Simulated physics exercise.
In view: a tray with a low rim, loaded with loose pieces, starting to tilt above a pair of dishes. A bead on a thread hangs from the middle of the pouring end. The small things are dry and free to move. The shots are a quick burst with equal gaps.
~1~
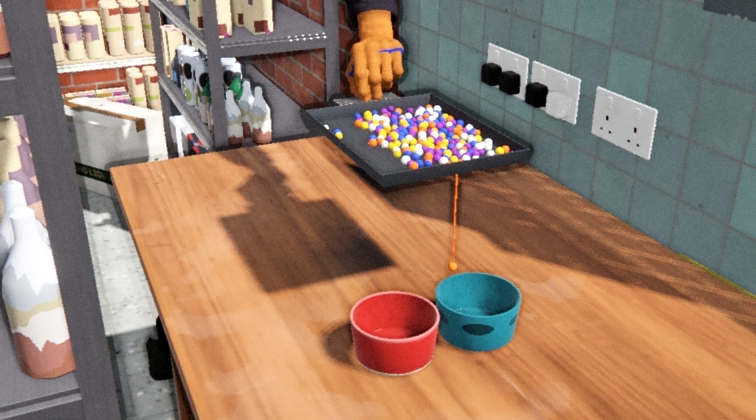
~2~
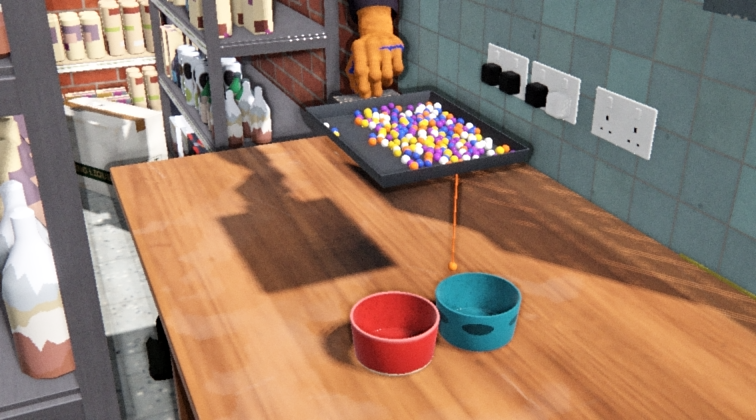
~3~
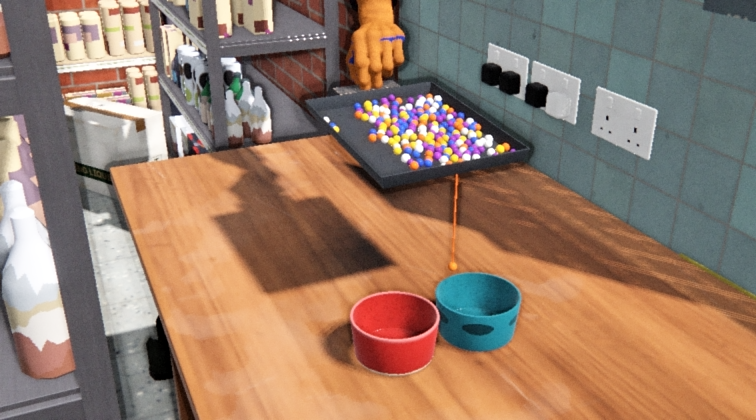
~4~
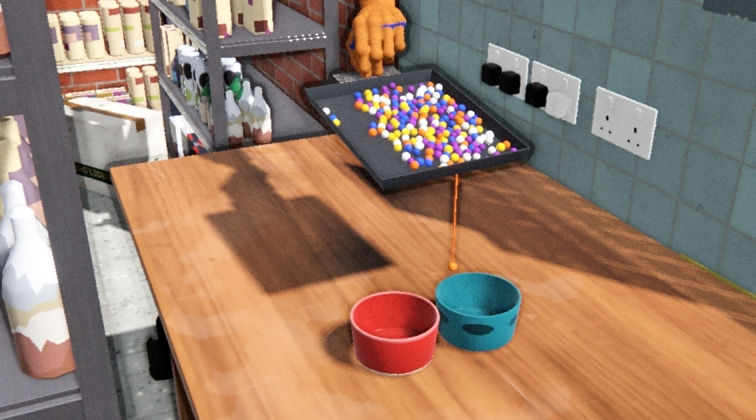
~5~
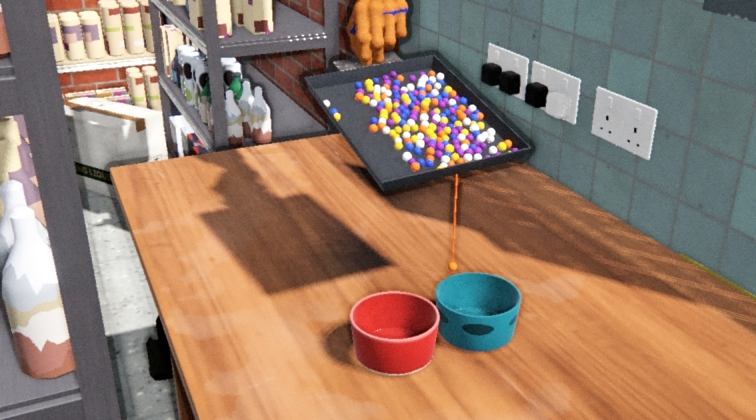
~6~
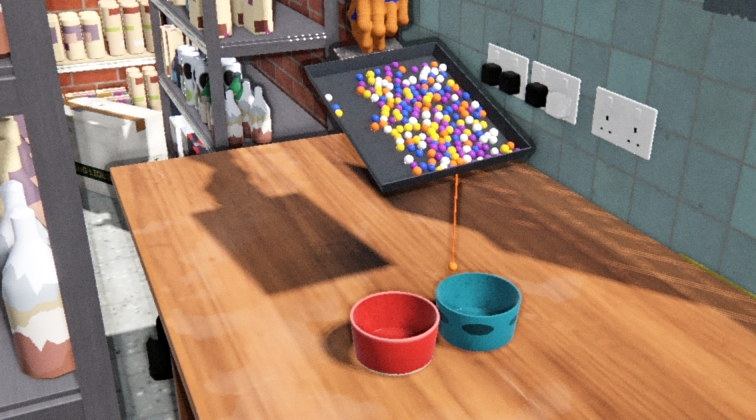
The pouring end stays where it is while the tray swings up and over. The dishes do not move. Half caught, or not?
Together they catch more than half.
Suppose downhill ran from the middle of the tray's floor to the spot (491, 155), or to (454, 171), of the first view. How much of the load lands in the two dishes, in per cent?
The first gives 0 %, the second 60 %.
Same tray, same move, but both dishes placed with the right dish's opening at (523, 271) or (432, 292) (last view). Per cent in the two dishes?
About 40 and 60 per cent.
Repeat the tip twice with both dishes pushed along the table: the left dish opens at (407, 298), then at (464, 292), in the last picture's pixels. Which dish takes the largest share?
The first try: The left-hand dish. The second: Left.
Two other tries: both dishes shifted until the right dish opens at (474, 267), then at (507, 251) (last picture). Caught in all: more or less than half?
In turn: Under half; under half.
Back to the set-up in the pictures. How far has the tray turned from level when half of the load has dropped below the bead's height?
At about 80°.
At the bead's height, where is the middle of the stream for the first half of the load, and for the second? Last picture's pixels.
First near (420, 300), later near (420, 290).
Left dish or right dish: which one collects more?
The winner is left.
Shortly afterwards, tray tipped steeply; near two thirds on the tray; a little in the left dish; a little in the right dish; only a few outside both; near a quarter in the air.
Next, tray tipped past a quarter turn; near two thirds in the left dish; near a quarter in the right dish; a little outside both; a little in the air.
Some moments later, tray tipped past a quarter turn; near two thirds in the left dish; near a quarter in the right dish; a little outside both.
In the end, tray tipped past a quarter turn; near two thirds in the left dish; near a quarter in the right dish; a little outside both.
